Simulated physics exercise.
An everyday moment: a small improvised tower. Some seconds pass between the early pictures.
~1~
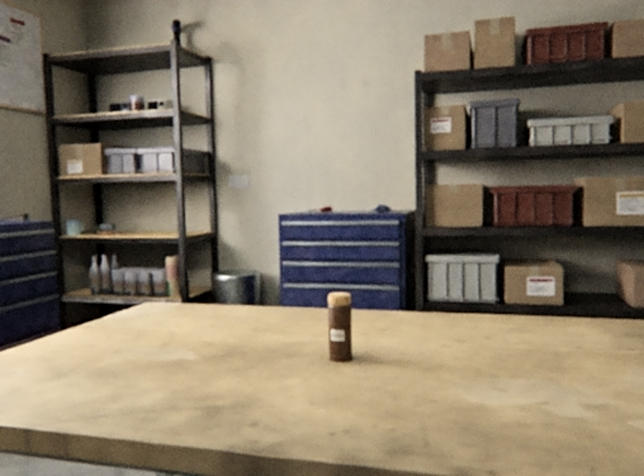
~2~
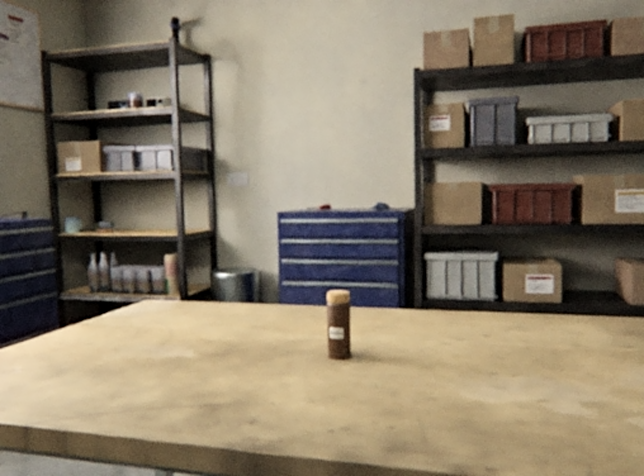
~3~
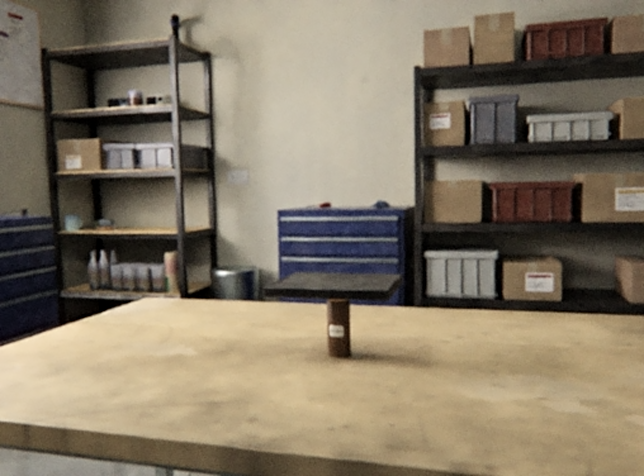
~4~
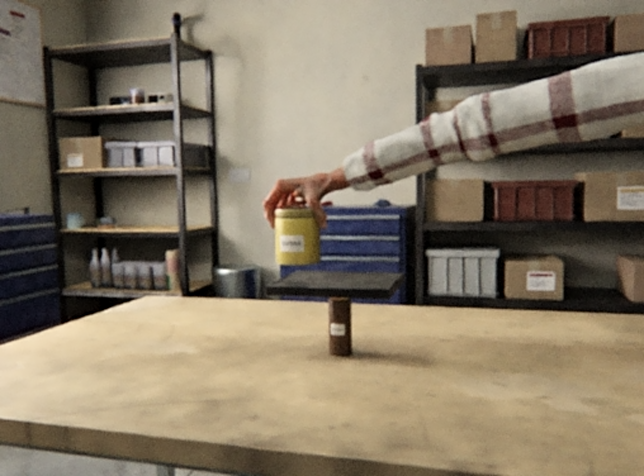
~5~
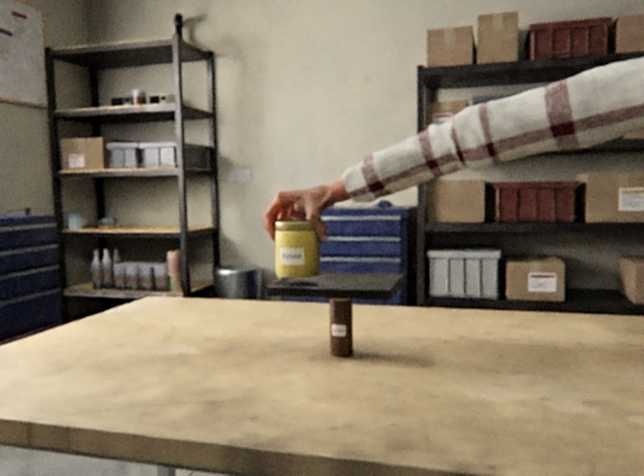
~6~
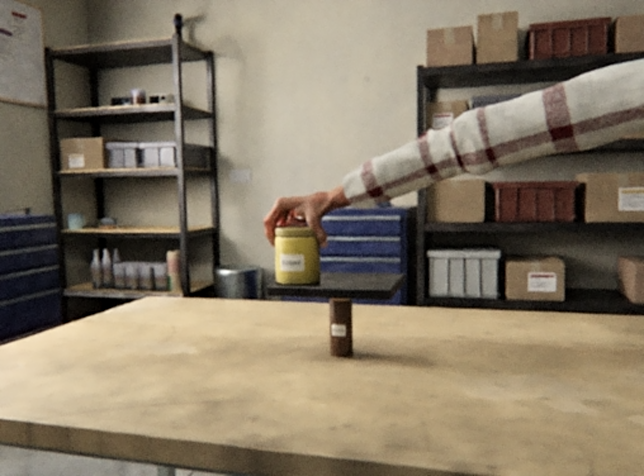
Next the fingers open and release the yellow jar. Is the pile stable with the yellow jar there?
In the end the stack gives way.
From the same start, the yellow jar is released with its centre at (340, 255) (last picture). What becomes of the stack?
Then it stays up.
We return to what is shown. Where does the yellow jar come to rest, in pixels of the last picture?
Around (252, 339).
Then, 0.30 s on from there, yellow jar now fallen; black lid turned 44° from how it was put.
Then, 0.50 s on from there, black lid on its side.
Then, 0.80 s on from there, black lid now fallen.
Then, 1.10 s on from there, brown shaker turned 64° from how it was put.
In the end, fallen, yellow jar, brown shaker and black lid. At the end, from the last picture's camera, yellow jar near (253, 339). The stack loses its balance.
